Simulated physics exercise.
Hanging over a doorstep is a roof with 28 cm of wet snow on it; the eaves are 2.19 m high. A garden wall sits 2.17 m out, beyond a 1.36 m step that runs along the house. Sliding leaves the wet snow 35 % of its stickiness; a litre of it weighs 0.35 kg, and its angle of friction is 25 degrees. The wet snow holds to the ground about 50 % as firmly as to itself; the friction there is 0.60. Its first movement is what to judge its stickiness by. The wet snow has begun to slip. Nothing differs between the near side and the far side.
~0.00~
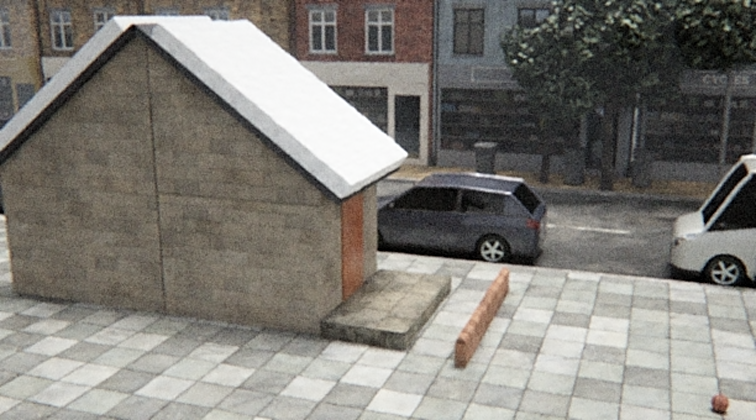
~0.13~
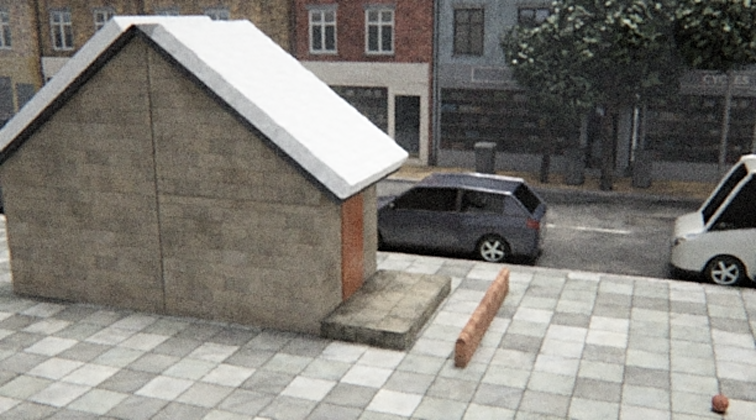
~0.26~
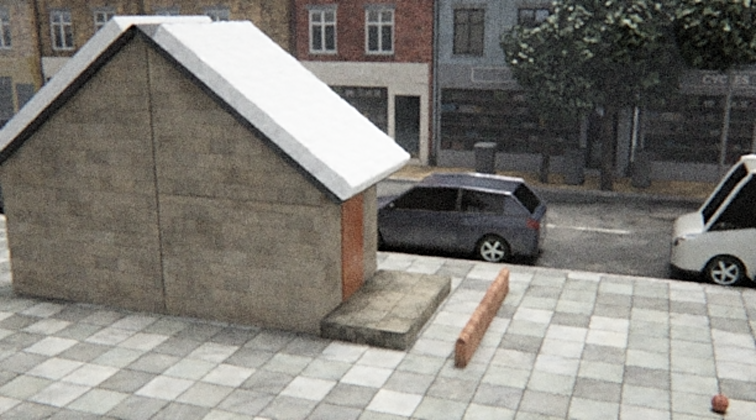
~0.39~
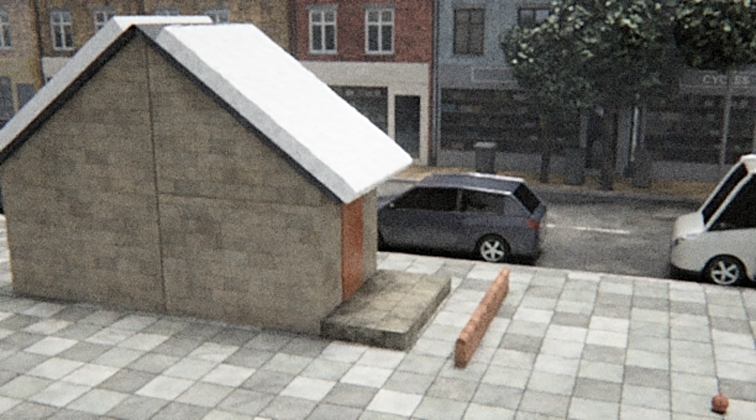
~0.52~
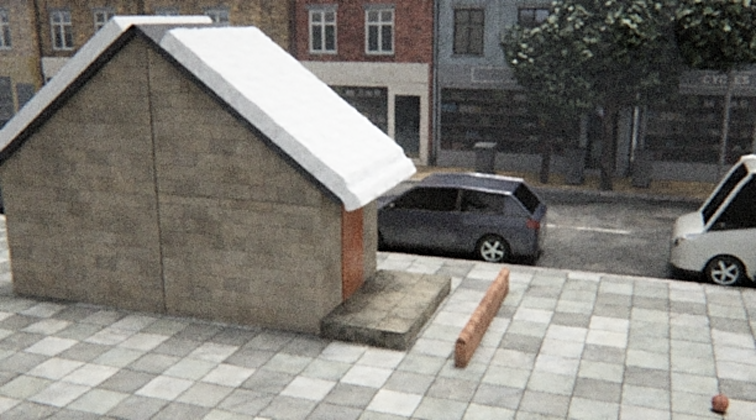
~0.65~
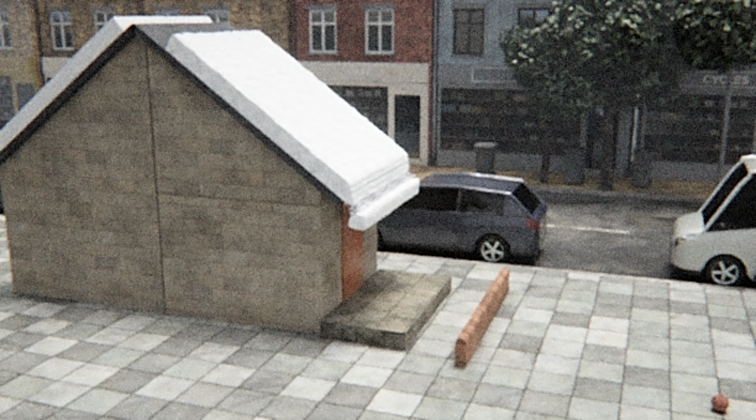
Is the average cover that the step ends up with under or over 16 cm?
My guess is it tops that value.
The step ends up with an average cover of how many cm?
Roughly 20 centimetres.
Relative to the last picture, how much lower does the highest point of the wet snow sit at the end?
About 3.9 m.
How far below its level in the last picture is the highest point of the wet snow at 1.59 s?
I'd put it at near 0.9 m.
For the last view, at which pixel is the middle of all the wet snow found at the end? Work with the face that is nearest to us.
About (444, 337).
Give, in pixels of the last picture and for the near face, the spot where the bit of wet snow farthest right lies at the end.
You'll find it somewhere near (614, 377) on the near face.
By 1.08 s, 86 % of the snow is still up on the roof and 14 % is falling or down.
By 1.59 s, 63 % of the snow is still up on the roof and 37 % is falling or down.
By 2.09 s, 30 % of the snow is still up on the roof and 70 % is falling or down.
By 2.60 s, none of the snow is still up on the roof and all is falling or down.
By 3.80 s, at the end, none of the snow is still up on the roof and the snow on the step is 20 cm deep on average.
